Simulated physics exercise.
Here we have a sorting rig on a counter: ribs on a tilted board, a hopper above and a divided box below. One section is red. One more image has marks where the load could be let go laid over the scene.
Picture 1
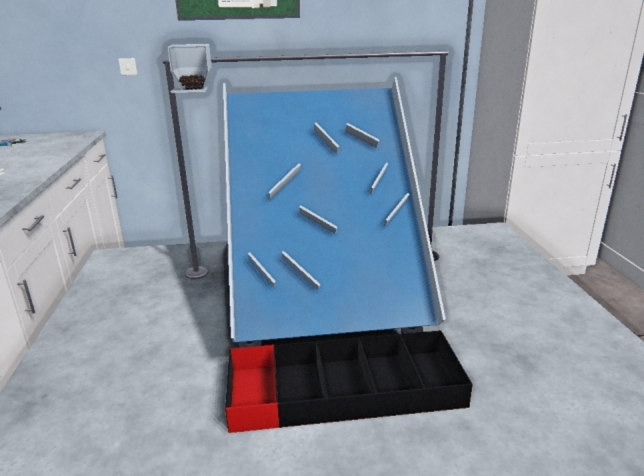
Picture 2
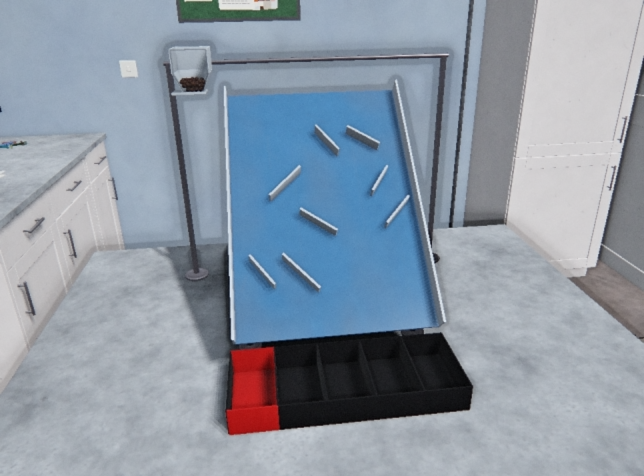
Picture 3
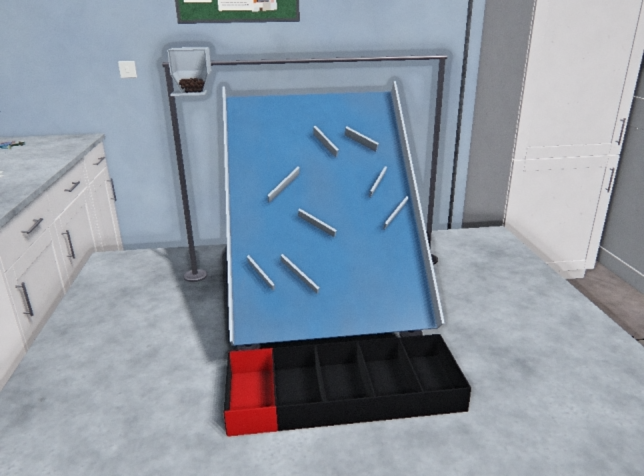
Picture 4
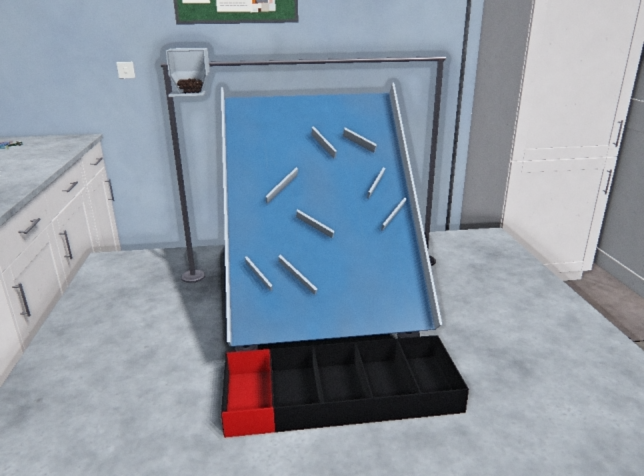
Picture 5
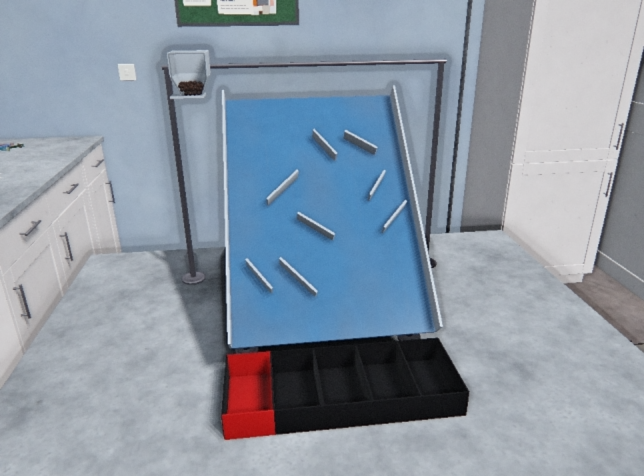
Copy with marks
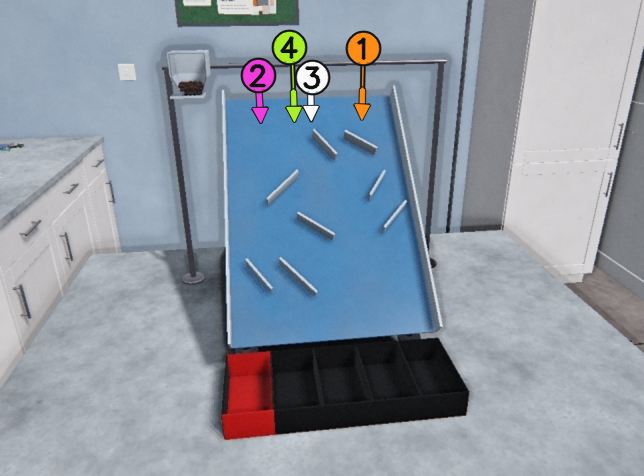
On a kitchen counter, a tilted blue board stands above a divided box, nearly motionless.
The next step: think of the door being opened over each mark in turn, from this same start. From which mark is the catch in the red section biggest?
It is 2.
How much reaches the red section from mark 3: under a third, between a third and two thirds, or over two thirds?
It is under a third.
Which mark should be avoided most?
The answer is 1.
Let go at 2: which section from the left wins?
The first from the left.
On the marked copy, mark 1 meets the board at (362, 114); mark 2 meets the board at (260, 117); mark 3 meets the board at (311, 115); mark 4 meets the board at (294, 116).
With 1, a stray few in the red section, most in other sections, a stray few held on the board, a small part outside the box.
With 2, about two thirds in the red section, about a quarter in other sections, a small part outside the box.
With 3, about a quarter in the red section, about two thirds in other sections, a small part outside the box.
With 4, about a quarter in the red section, about two thirds in other sections, a small part outside the box.
